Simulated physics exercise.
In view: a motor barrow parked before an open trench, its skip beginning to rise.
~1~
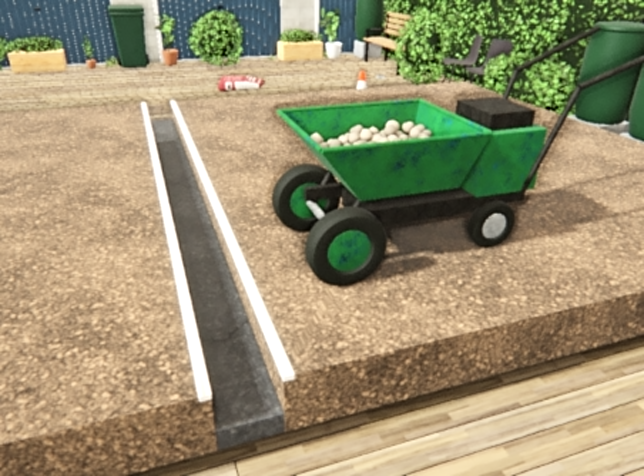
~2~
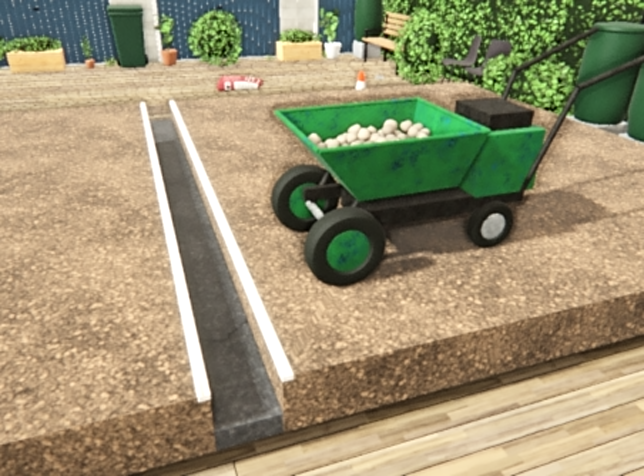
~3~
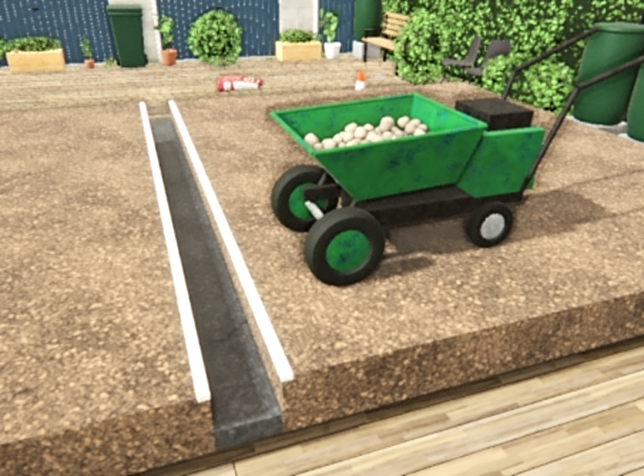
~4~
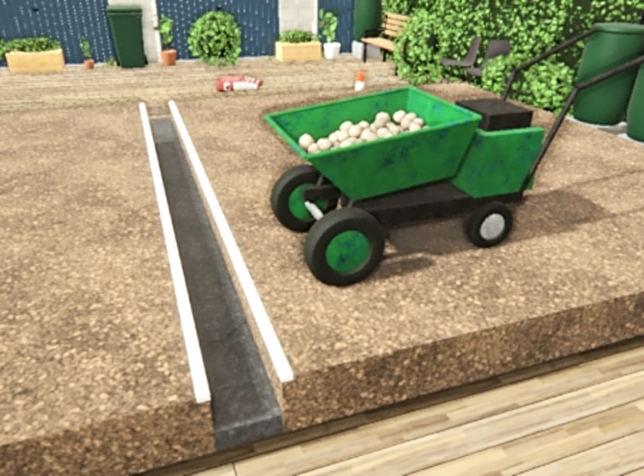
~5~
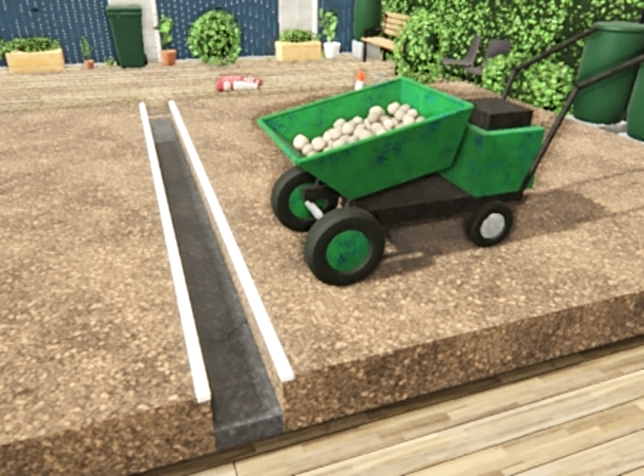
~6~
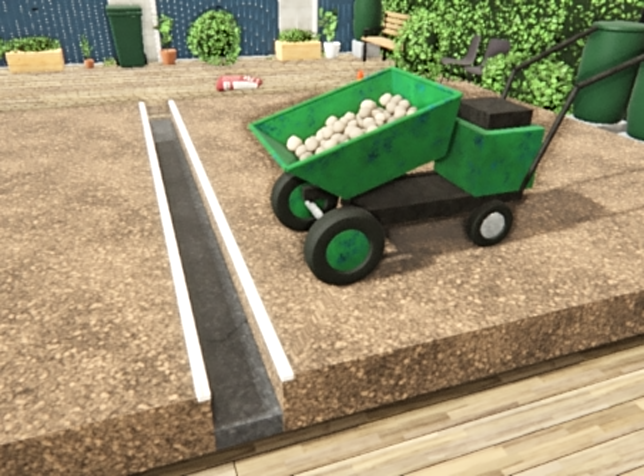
Green skip of a parked motor barrow tilting gradually forward to the left, its load of pale pebbles beside a narrow trench.
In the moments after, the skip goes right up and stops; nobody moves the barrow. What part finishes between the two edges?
The trench takes the larger part.
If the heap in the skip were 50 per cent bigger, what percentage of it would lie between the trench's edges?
Near 70 %.
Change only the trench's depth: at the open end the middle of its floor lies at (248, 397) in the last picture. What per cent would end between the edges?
Close to 70 per cent.
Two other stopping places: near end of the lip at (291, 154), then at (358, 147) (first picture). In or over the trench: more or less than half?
The first try: Under half. The second: The larger part.
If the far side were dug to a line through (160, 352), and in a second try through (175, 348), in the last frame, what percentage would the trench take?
Roughly 100 per cent, and 100 per cent.
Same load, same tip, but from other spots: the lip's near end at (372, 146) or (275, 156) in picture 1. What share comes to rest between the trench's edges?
About 70 and 0 per cent.
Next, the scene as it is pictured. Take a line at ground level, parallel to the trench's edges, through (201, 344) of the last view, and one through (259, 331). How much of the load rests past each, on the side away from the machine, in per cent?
In turn 20 and 100 in a hundred.
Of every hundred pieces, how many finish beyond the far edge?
About 20 per cent.
Shortly afterwards, skip tipped steeply; the whole lot in the skip.
Next, skip tipped right over; near half in the skip; near a third in or heaped over the trench; a little beyond it; only a few falling.
Some moments later, skip tipped right over; the bulk in or heaped over the trench; near a quarter beyond it.
In the end, skip tipped right over; the bulk in or heaped over the trench; near a quarter beyond it.
